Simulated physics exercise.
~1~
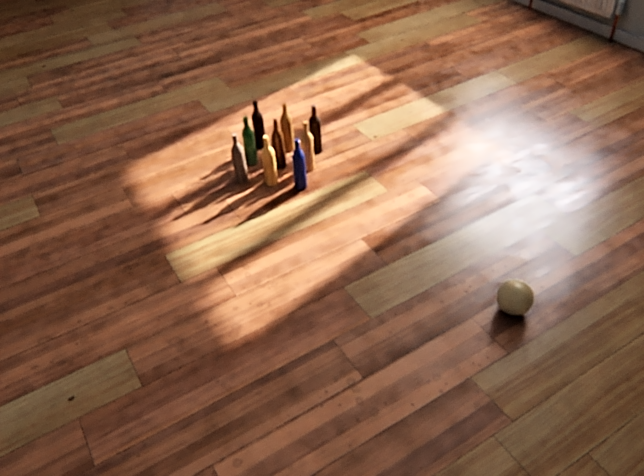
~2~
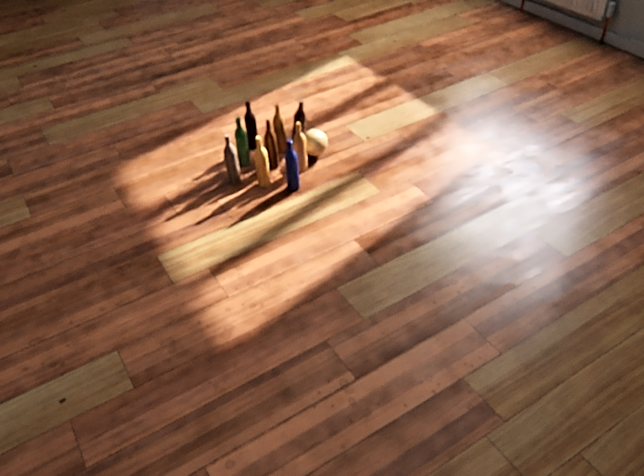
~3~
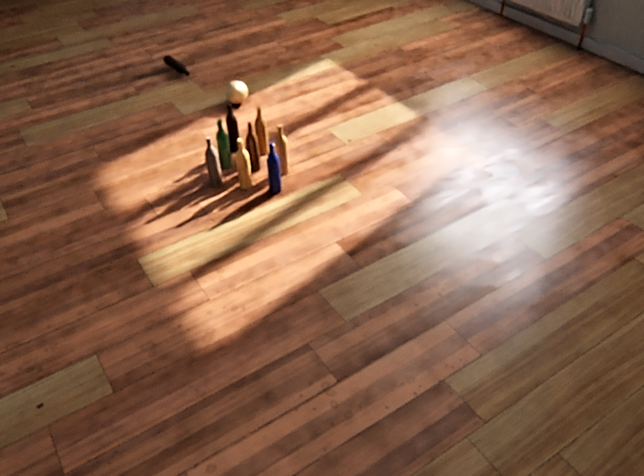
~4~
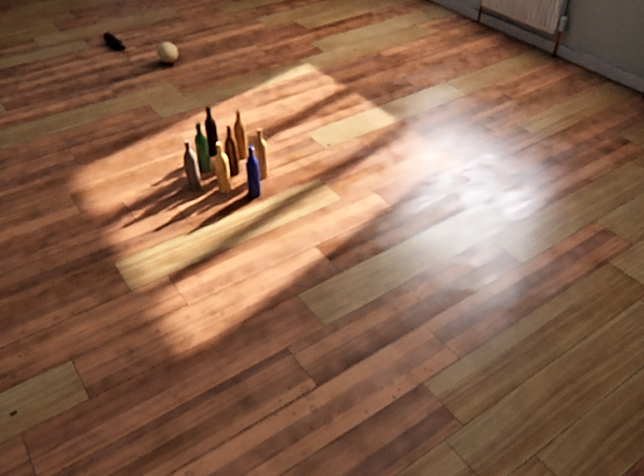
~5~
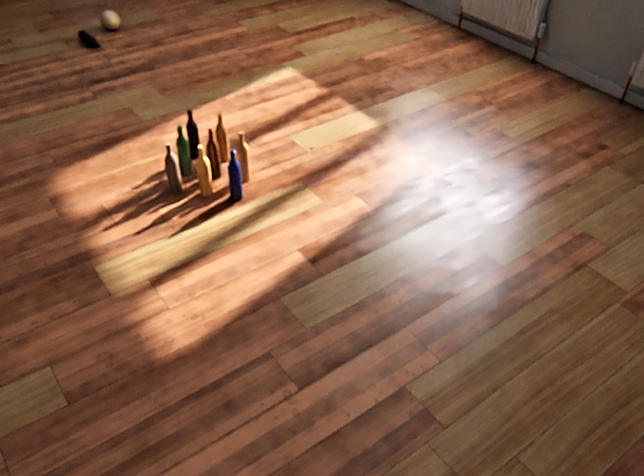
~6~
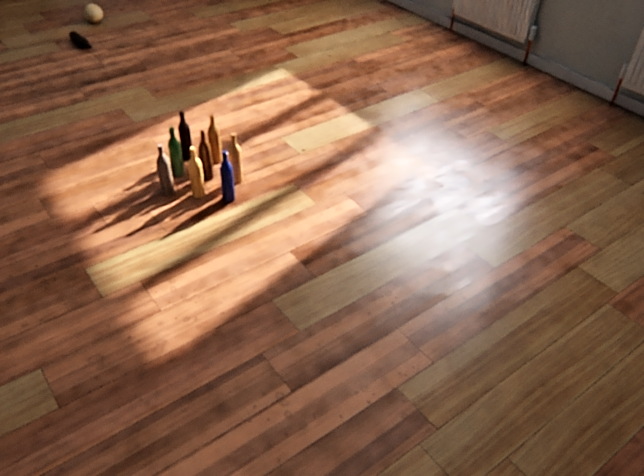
In the video, a pale ball rolls across a sunlit wooden floor toward a cluster of bottle-shaped skittles and knocks a dark one away from the back. The ball rolls on to the upper left, leaving the others, including the blue and green ones, standing.
